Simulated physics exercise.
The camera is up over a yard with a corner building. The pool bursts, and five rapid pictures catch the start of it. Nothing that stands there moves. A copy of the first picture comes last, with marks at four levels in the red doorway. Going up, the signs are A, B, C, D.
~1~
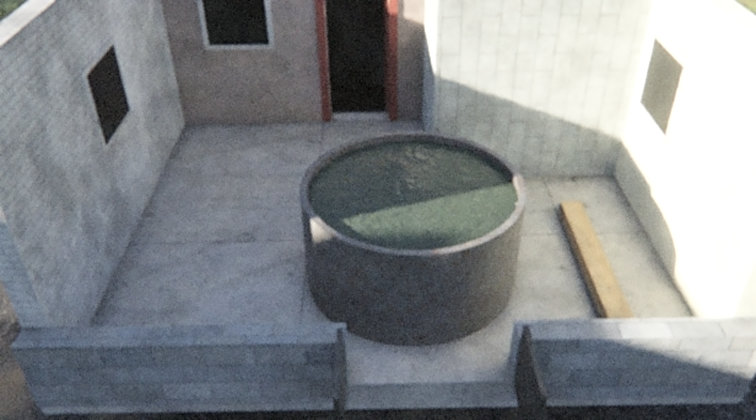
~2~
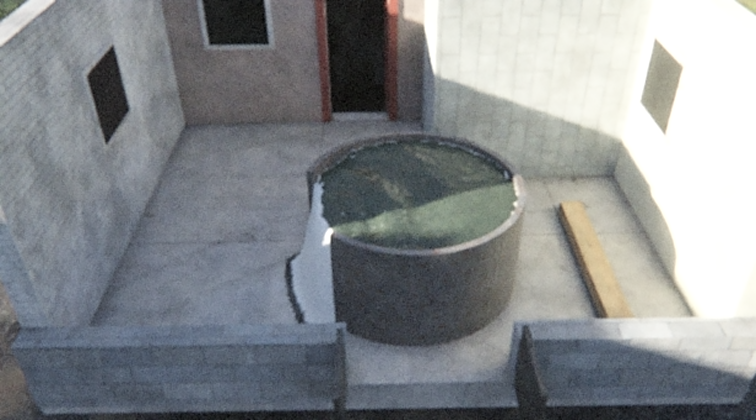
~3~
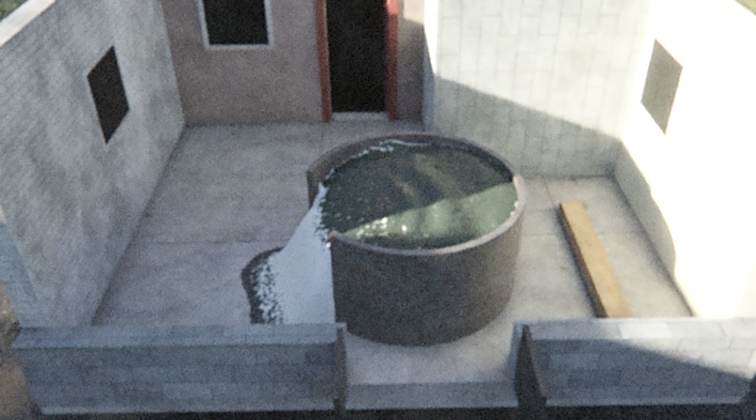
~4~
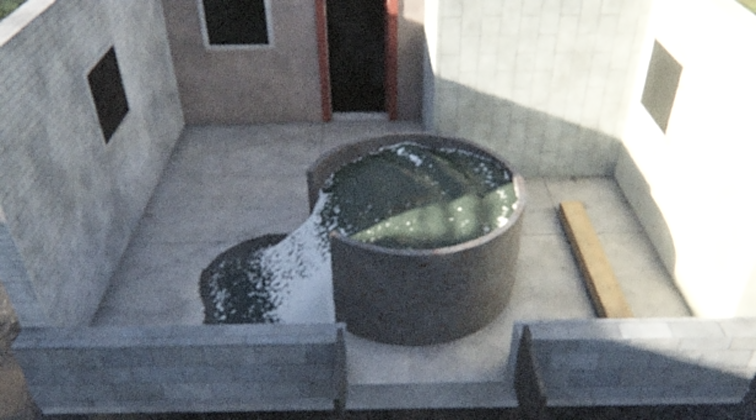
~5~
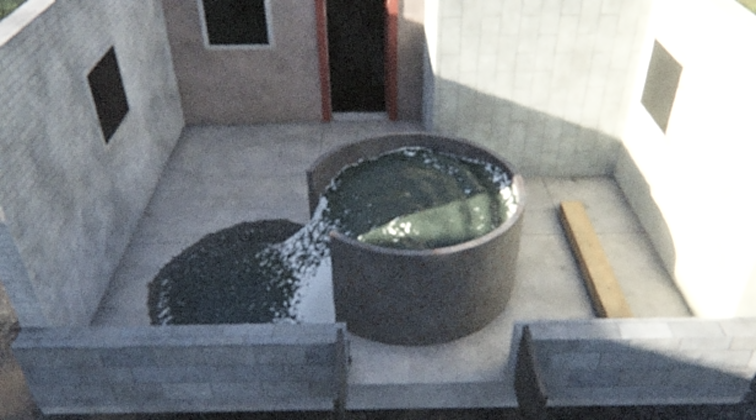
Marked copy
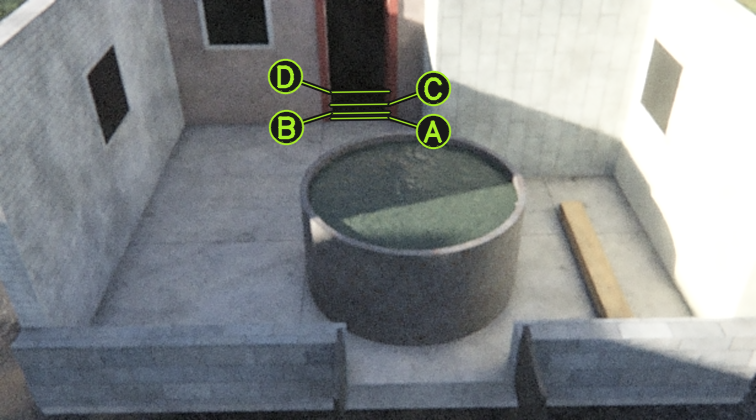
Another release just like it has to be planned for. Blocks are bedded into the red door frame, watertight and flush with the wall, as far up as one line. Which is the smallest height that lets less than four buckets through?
C will do.
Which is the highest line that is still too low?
It is B.
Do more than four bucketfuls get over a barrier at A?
Yes, it does.
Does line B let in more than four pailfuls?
Yes, it does.
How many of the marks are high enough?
Two of them.
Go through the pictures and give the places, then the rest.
In the first frame, water in the pool at rest, its middle at (412, 191); foot of the red doorway at (360, 120); open gate at (430, 317).
In the second frame, front seen at (297, 279), 2 % of the ground wet.
In the third frame, front seen at (274, 253), 5 % of the ground wet.
In the fourth frame, front seen at (213, 268), 10 % of the ground wet.
In the fifth frame, front seen at (160, 280), 16 % of the ground wet.
On the marked copy, A at (360, 118); B at (360, 113); C at (359, 104); D at (359, 91); from the bottom up A, B, C, D.
Choosing A, dozens of bucketfuls pour in.
Choosing B, some 15 bucketfuls get in.
Choosing C, a splash gets over, under a bucket.
Choosing D, nothing gets over.
